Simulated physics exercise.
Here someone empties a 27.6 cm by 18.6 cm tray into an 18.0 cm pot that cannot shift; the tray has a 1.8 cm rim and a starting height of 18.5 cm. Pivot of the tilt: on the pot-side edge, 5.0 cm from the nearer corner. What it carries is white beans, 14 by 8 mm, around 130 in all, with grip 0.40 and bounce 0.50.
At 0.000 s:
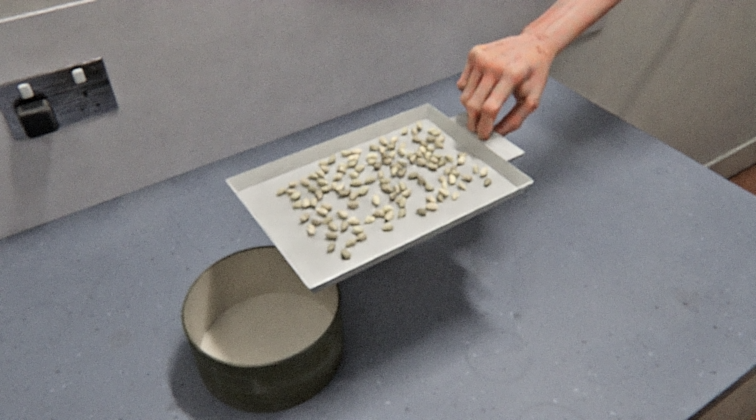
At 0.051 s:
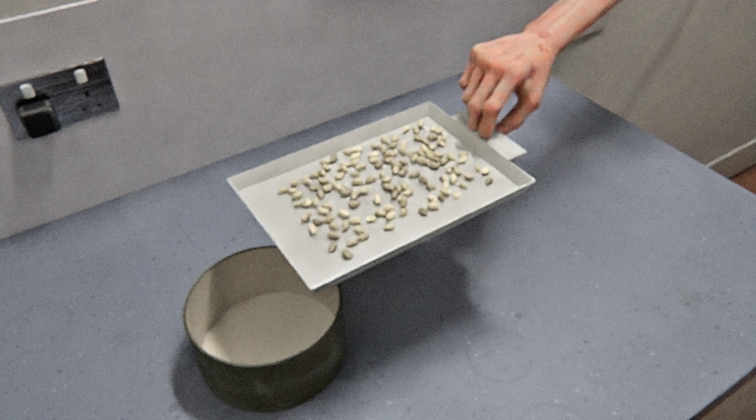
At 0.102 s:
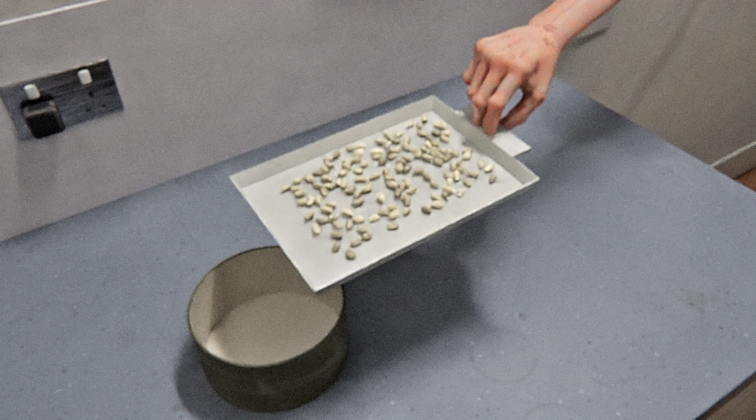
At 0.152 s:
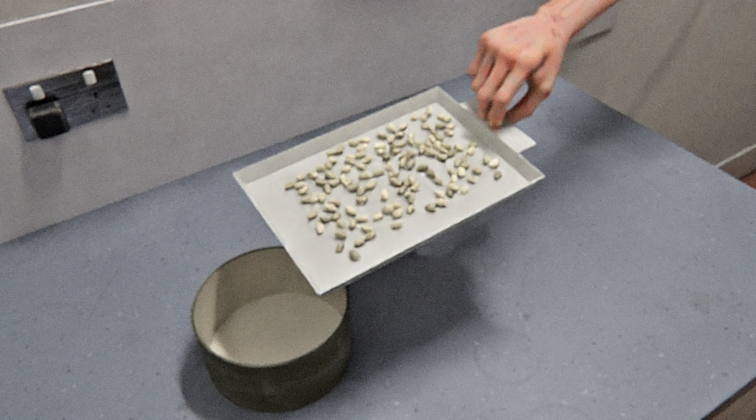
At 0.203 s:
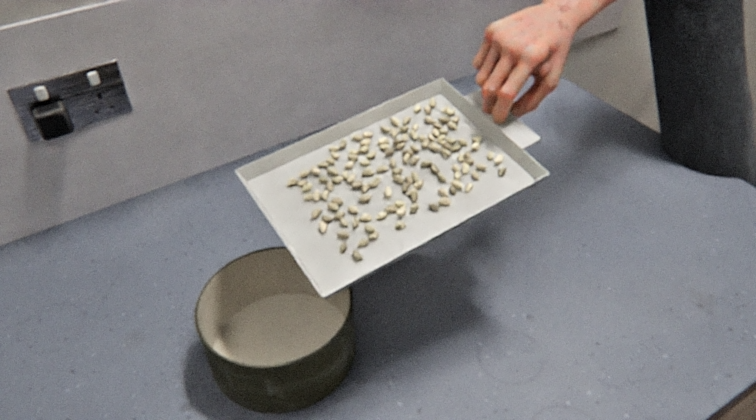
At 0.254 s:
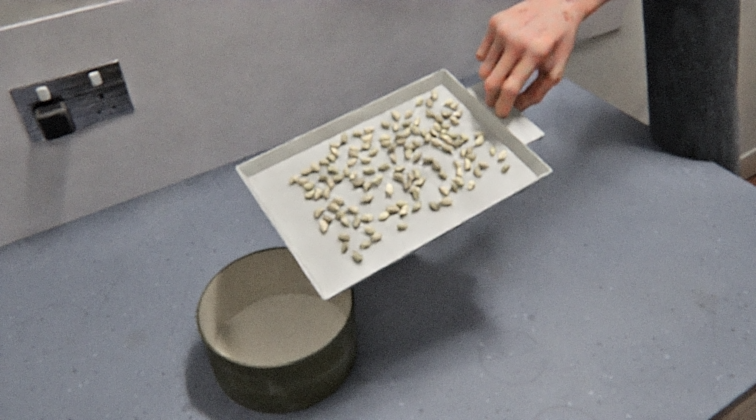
A hand held a pale tray scattered with white beans above a round, dark pot on a blue-grey counter, then gradually raised its side so the tray slanted slightly down toward the pot.
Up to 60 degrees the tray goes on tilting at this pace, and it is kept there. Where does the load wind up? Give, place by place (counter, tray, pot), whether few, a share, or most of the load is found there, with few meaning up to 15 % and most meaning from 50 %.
For the counter I expect a share; for the tray I expect most; for the pot I expect few.
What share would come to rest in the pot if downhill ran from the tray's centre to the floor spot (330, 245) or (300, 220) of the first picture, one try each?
The share comes to roughly 15 in a hundred, then roughly 25 in a hundred.
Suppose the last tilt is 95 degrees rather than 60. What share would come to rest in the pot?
Then about 5 per cent.
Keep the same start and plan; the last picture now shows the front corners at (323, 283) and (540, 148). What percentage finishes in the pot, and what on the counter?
Pot 10, counter 0.
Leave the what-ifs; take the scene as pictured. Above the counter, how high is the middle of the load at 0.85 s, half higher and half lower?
Roughly 20 centimetres, more or less.
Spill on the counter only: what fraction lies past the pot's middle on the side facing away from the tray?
Some 40 per cent of the spill lies beyond the centre.
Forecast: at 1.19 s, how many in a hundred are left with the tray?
I'd put it at roughly 80 per cent.
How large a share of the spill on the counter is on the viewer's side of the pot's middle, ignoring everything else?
Share: Some 100 %.
Then, at 0.61 s, tilt 36 degrees; the tray holds 100 %, the pot 0 %.
After 0.85 s, tilt 51 degrees; the tray holds 95 %, the pot 0 %.
Then, at 1.19 s, tilt 60 degrees; the tray holds 80 %, the pot 0 %.
At rest (1.9 s), counter 20 %, tray 80 %, pot 0 %.
